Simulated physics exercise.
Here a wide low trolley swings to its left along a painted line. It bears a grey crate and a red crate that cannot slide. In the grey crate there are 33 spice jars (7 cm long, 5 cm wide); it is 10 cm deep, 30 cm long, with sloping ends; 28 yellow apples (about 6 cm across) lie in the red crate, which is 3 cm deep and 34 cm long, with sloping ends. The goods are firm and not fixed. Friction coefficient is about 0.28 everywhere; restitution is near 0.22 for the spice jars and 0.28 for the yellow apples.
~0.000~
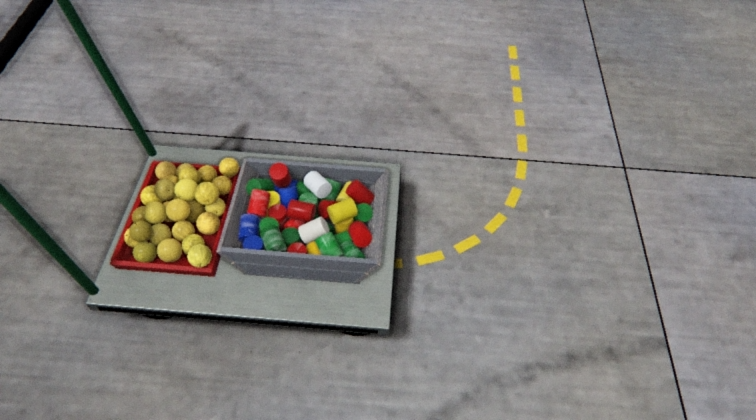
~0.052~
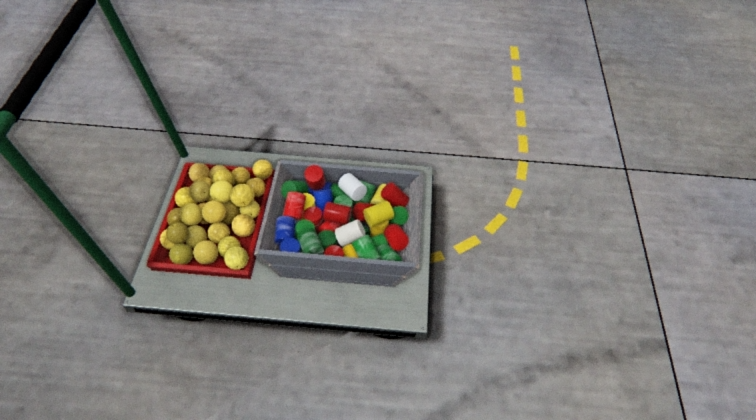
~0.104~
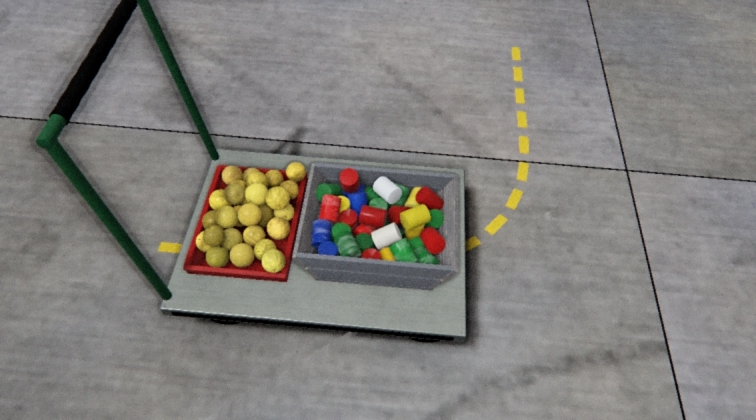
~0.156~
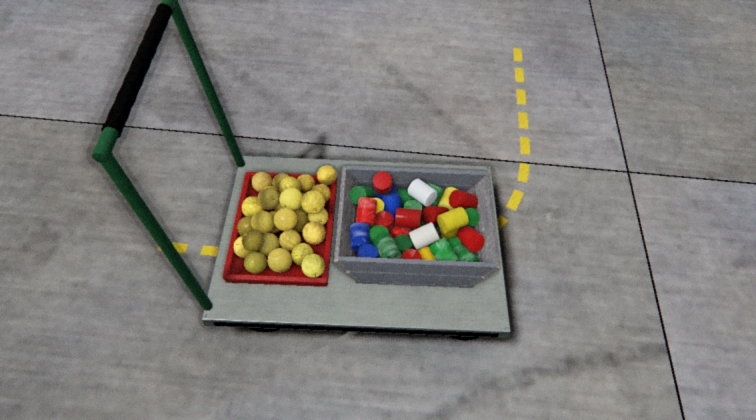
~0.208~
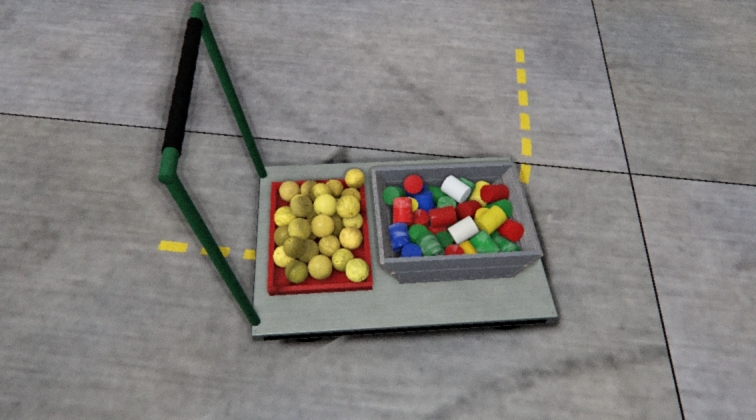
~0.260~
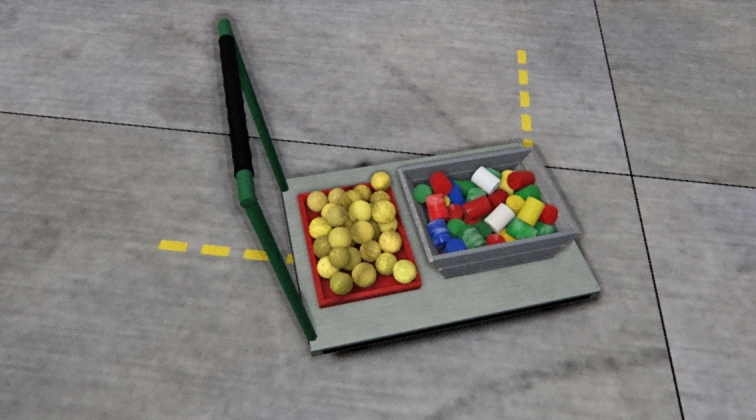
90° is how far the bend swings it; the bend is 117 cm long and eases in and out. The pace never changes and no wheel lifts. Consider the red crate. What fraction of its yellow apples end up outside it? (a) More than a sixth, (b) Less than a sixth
Option a: More than a sixth.
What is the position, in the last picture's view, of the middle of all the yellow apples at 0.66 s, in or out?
Close to (568, 141).
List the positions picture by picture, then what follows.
In the first picture (we follow the rim corner now nearest the camera; the camera moves round a little), red crate at (210, 268); grey crate at (377, 262); turned 0°, 0 cm rolled; nothing out yet.
Red crate at (246, 270); grey crate at (415, 265); turned 0°, 11 cm rolled, in the second picture.
Red crate at (283, 273); grey crate at (454, 268); turned 0°, 21 cm rolled, in the third picture.
Red crate at (324, 278); grey crate at (496, 265); turned 4°, 32 cm rolled, in the fourth picture.
Red crate at (370, 281); grey crate at (539, 252); turned 11°, 42 cm rolled, in the fifth picture.
Red crate at (419, 281); grey crate at (578, 231); turned 20°, 53 cm rolled; nothing out yet, in the sixth picture.
After 0.37 s, 0 of 33 out of the grey crate and 0 of 28 out of the red crate.
After 0.49 s, 0 of 33 out of the grey crate and 3 of 28 out of the red crate.
After 0.66 s, 1 of 33 out of the grey crate and 6 of 28 out of the red crate.
Final count (at 1.12 s), 1 of 33 out of the grey crate and 7 of 28 out of the red crate. Asked share, 7 of 28, 25 per cent.
